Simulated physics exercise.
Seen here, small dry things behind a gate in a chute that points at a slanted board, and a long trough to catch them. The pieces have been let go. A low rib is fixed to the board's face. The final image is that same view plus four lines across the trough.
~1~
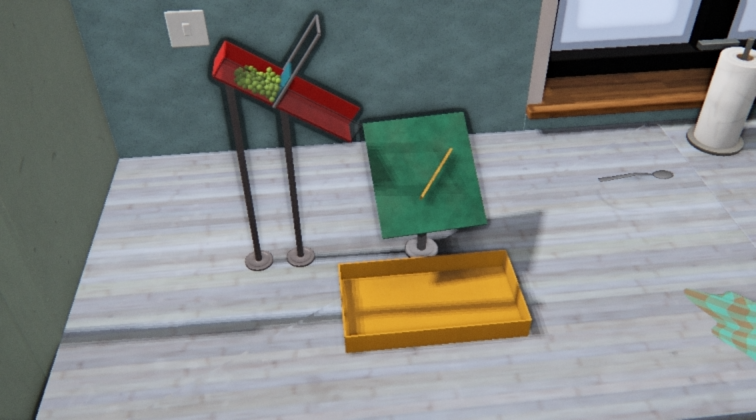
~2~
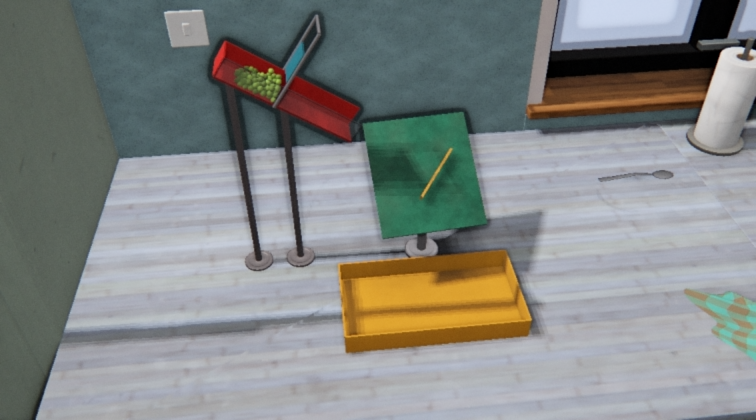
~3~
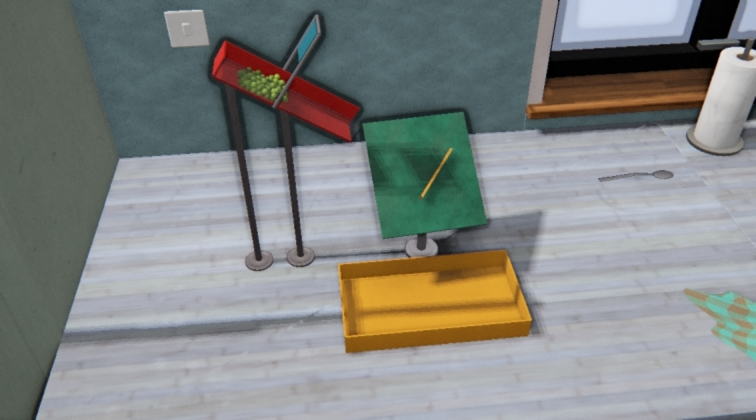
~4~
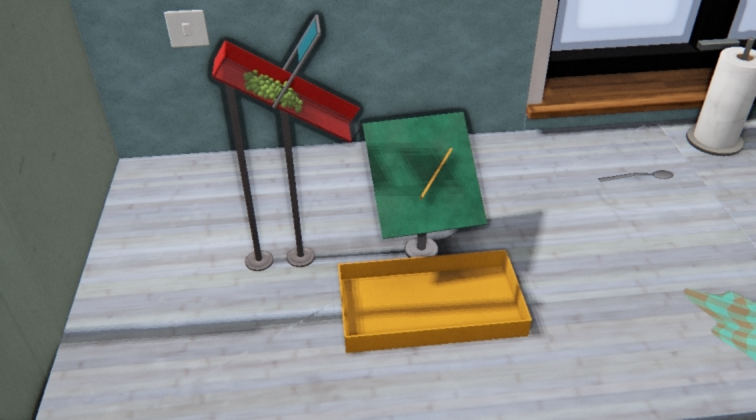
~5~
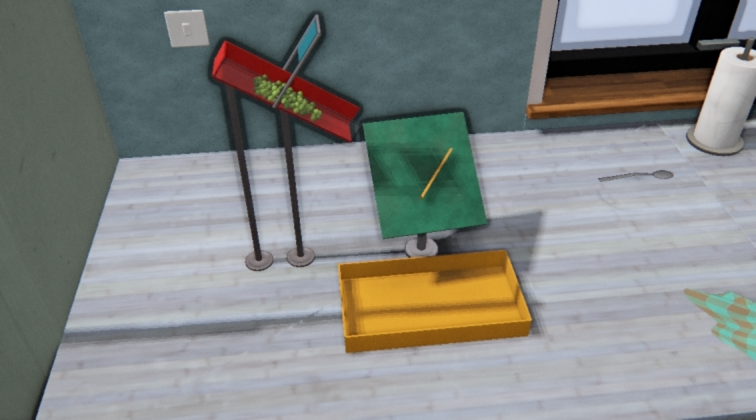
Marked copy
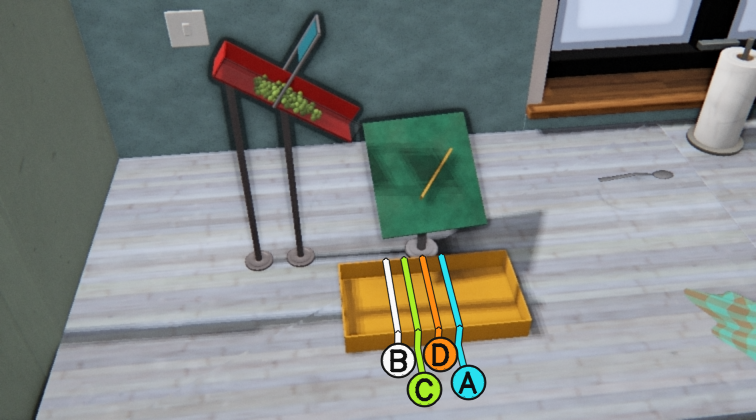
In the video, a gate with a blue panel shifts upward in a sloping red chute on two dark posts, and small green peas slide down the chute toward a tilted green board above an empty yellow-orange trough.
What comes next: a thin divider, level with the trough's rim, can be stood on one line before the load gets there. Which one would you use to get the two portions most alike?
C.
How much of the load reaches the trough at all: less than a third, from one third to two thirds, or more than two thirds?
More than two thirds.
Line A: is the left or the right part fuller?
The left side.
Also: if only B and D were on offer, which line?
It is D.
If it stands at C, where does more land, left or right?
More lands on the right.
On the marked copy, line A crosses the front rim at (459, 326); line B crosses the front rim at (397, 332); line C crosses the front rim at (418, 330); line D crosses the front rim at (438, 328).
Choosing A, of what is caught, nearly all on the left of the divider, a small part on the right.
Choosing B, of what is caught, a stray few on the left of the divider, nearly all on the right.
Choosing C, of what is caught, about a third on the left of the divider, about two thirds on the right.
Choosing D, of what is caught, most on the left of the divider, about a quarter on the right.
